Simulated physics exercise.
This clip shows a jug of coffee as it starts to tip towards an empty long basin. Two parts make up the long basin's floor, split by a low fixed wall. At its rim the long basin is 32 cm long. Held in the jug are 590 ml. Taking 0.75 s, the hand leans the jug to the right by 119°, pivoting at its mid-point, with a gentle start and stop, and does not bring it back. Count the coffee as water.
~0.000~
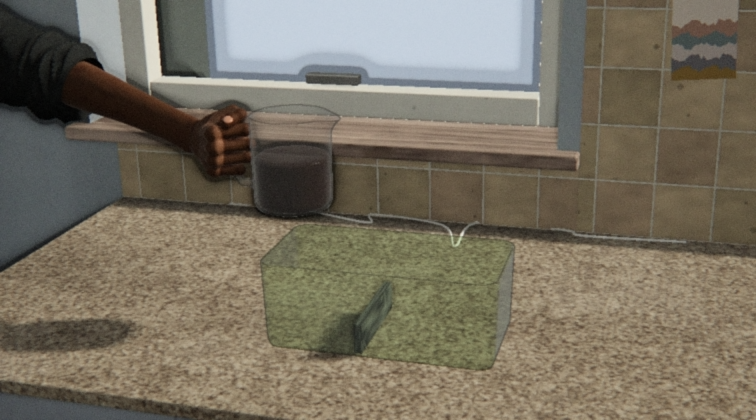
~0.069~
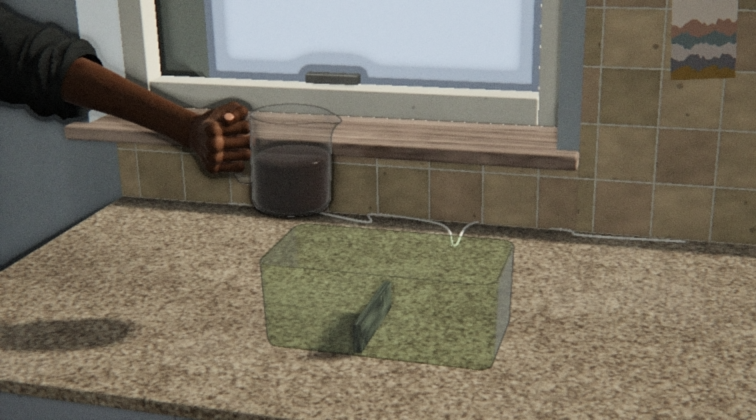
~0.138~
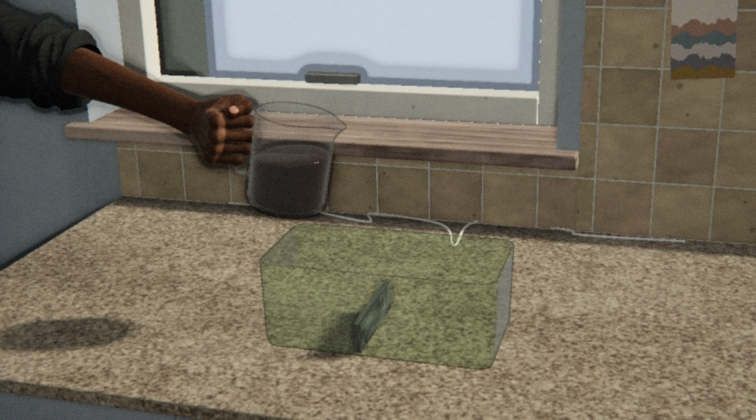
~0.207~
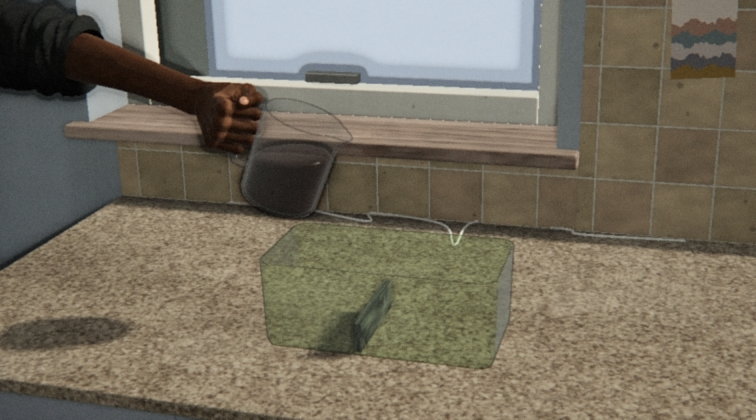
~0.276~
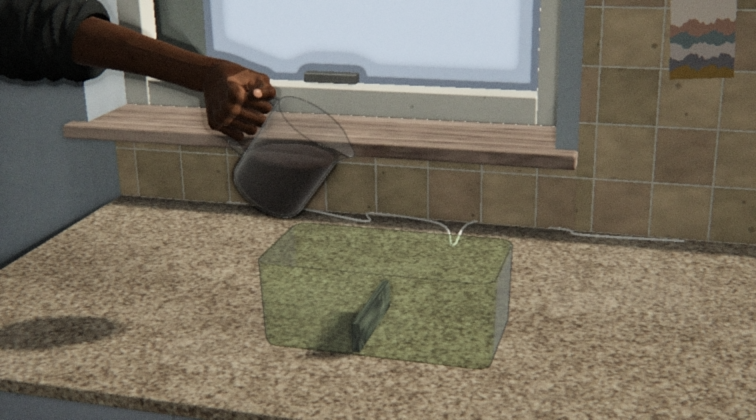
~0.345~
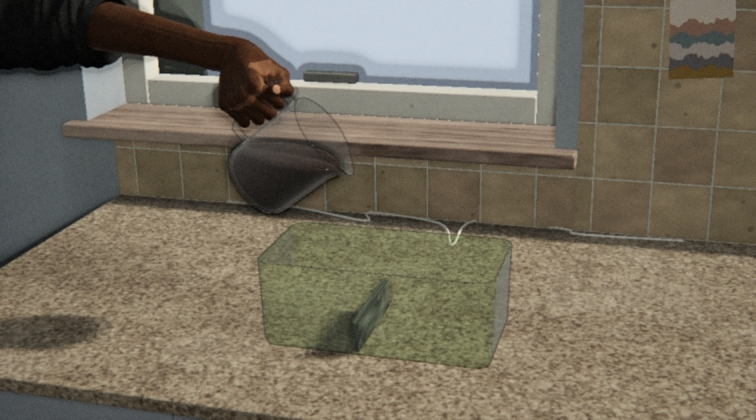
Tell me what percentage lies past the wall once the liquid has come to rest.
Some 50 per cent.
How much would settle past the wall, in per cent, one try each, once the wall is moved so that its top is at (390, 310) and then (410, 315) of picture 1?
15 then 15 %.
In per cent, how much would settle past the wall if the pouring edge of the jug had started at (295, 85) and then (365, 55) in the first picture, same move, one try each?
In order, 5 and 80 per cent.
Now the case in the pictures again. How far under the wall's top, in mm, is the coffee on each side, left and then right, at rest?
Roughly 28 mm on the left side and roughly 32 mm on the right.
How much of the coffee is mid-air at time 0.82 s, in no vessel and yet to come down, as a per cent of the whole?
About 6 per cent.
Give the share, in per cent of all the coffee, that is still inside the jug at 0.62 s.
Roughly 50 percent.
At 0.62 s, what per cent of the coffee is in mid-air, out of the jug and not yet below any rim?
Around 26 in a hundred.
After 0.62 s the tilt is 110° and 50 per cent is still to pour, 8 is left of the wall and 16 right of it.
After 0.82 s the tilt is 119° and 7 per cent is still to pour, 37 is left of the wall and 50 right of it.
After 1.02 s the tilt is 119° and 0 per cent is still to pour, 50 is left of the wall and 50 right of it.
After 1.25 s the tilt is 119° and 0 per cent is still to pour, 50 is left of the wall and 50 right of it.
In the end 50 per cent lies left of the wall, 50 right of it and 0 outside.
